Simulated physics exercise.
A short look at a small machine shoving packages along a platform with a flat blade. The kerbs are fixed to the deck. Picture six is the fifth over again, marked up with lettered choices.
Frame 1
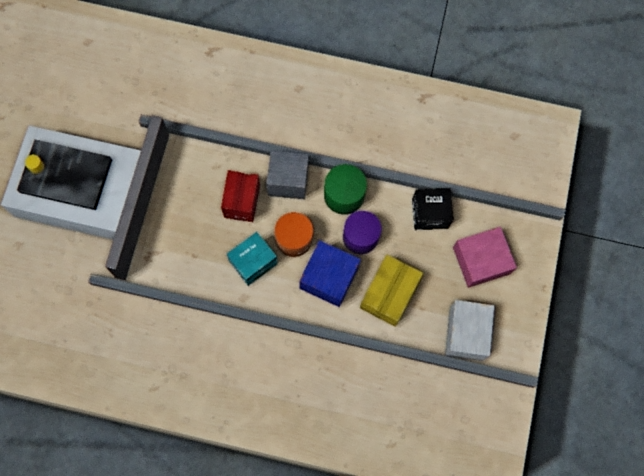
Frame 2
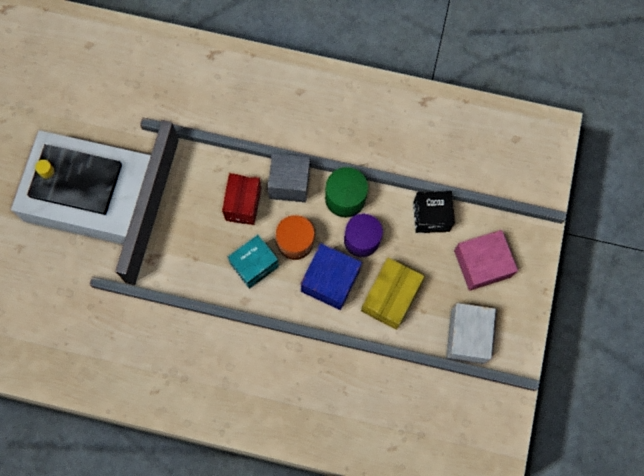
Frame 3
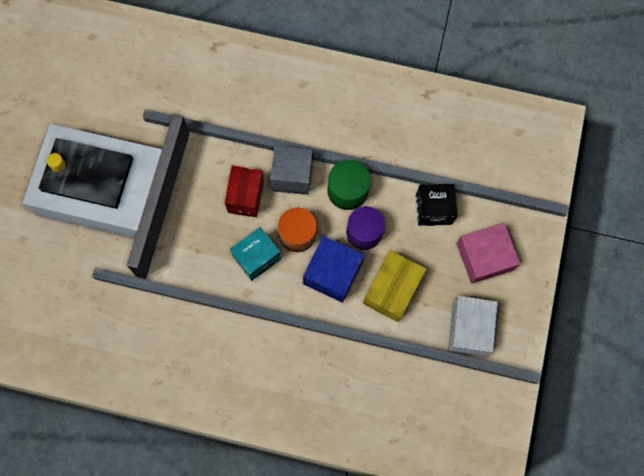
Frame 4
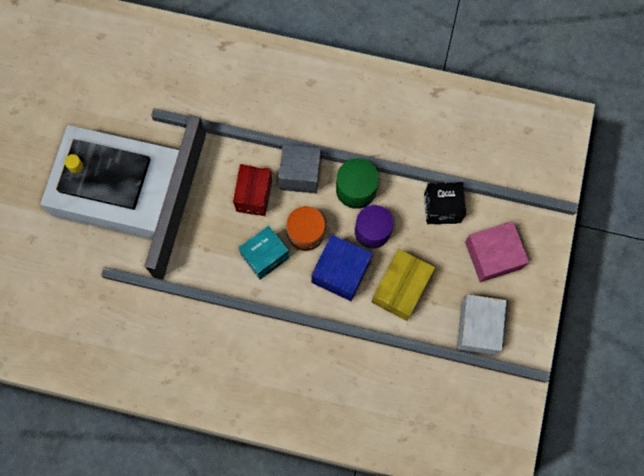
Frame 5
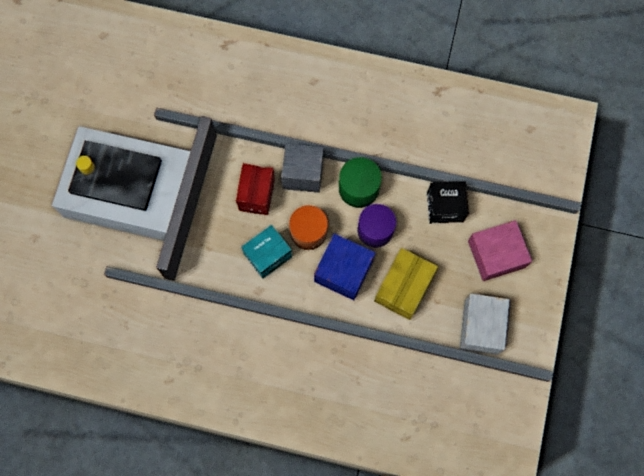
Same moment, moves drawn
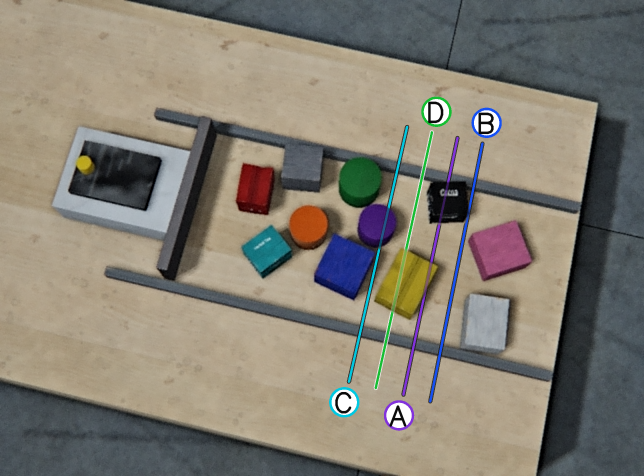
A small white robot with a flat dark blade creeping right between two rails toward colourful boxes and canisters that stay in place.
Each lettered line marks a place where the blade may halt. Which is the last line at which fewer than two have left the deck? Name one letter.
Line A.
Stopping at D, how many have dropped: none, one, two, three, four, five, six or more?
By then, none.
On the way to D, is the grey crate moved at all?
Yes.
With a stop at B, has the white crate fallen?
Yes.
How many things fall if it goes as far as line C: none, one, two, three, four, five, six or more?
By then, none.
On the marked copy, A at (432, 261); B at (457, 267); C at (379, 249); D at (405, 255).
Following A. Soon after the start, robot (209, 197); green canister (380, 184); grey crate (340, 178).
Later, robot (299, 217); white crate (494, 325); pink crate (502, 254).
In the end, robot (367, 233); black box (572, 225); pink crate (560, 279); none fallen.
As for the rest, B drops three; C is within the limit but short; D is within the limit but short.
